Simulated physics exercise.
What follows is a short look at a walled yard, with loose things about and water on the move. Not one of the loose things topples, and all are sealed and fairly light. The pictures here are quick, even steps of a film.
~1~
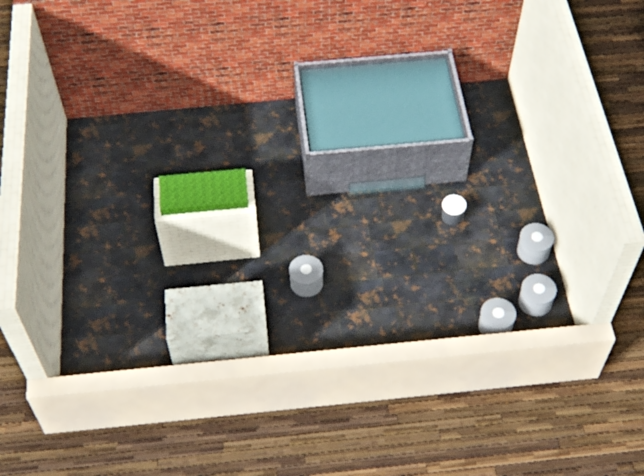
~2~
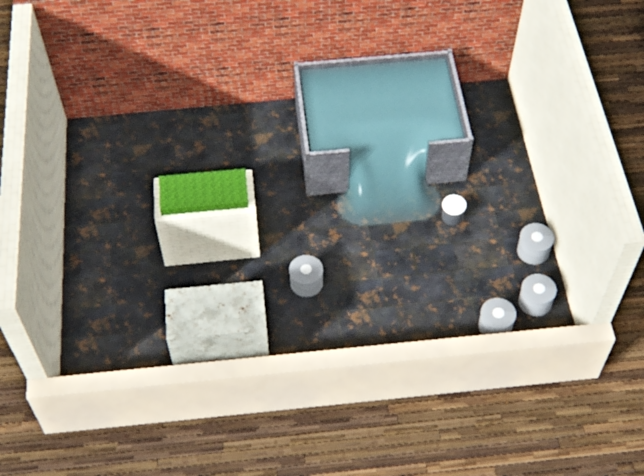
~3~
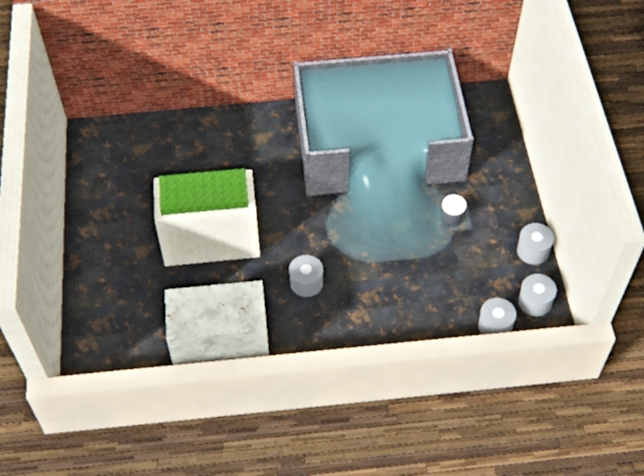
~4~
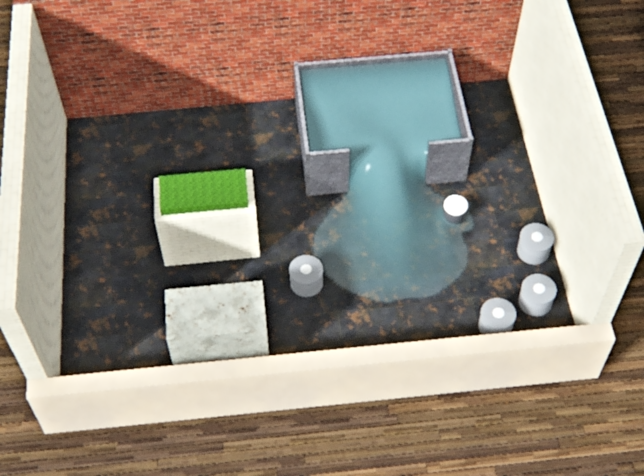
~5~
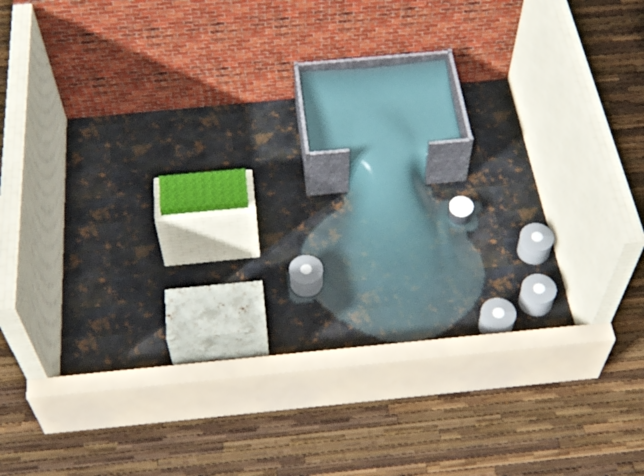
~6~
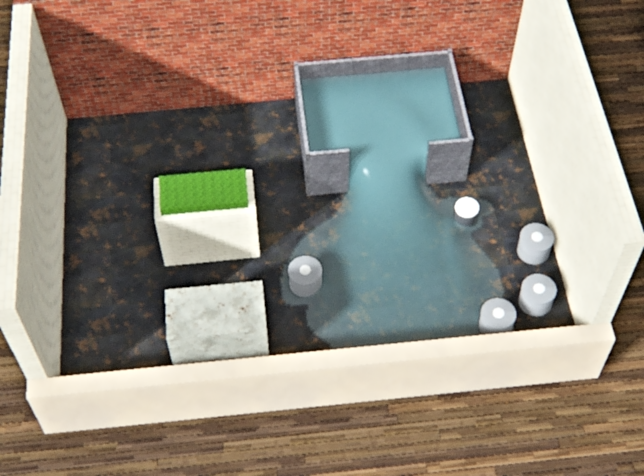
At first, blue-green water fills a grey walled tank at the back of a yard, with a green-topped block and several pale cylinders standing around. The tank's front opens in the middle and water pours out, spreading forward across the dark floor to the front wall, while the white-topped cylinder nearest the tank shifts slightly right.
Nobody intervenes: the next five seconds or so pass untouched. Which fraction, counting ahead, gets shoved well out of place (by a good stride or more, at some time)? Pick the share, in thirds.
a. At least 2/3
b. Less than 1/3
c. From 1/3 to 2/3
At least 2/3 (a).
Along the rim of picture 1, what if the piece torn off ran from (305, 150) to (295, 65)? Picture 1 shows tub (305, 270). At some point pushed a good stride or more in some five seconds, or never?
My verdict on that one: Gets shoved clear.
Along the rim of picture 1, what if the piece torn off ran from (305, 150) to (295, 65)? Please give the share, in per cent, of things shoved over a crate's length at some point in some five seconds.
Roughly 20 %.
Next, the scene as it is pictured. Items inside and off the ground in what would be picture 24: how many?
The answer is 4.
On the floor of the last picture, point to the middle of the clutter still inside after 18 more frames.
On the floor of the last picture, roughly (401, 200).
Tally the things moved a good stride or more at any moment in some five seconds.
Total: 5.
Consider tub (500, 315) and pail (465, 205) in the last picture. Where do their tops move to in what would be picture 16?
Near (565, 295) and (494, 203).
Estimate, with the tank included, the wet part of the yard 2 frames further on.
That works out to about 35 in a hundred.
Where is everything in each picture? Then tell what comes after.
The first frame shows a pail at (455, 204), on the bottom; a tub at (306, 269) rests on the ground; 0 of 5 have shifted.
The second frame shows a pail at (455, 204) rests on the ground; a tub at (306, 269) rests on the ground; 0 of 5 have shifted.
The third frame shows a pail at (455, 204) rests on the ground; a tub at (306, 269) rests on the ground; 0 of 5 have shifted.
The fourth frame shows a pail at (456, 205), on the bottom; a tub at (306, 269), on the bottom; 0 of 5 have shifted.
The fifth frame shows a pail at (462, 206) rests on the ground, close to its start; a tub at (306, 269) rests on the ground; 1 of 5 have shifted.
The sixth frame shows a pail at (467, 207) rests on the ground, close to its start; a tub at (305, 270) rests on the ground; 1 of 5 have shifted.
A moment on, 0 of 5 are well off their spots; 1 afloat.
Next, 3 of 5 are well off their spots; 3 afloat.
Later, 4 of 5 are well off their spots; 4 afloat.
In the end, 5 of 5 are well off their spots, and 5 have been at some point; 4 afloat.
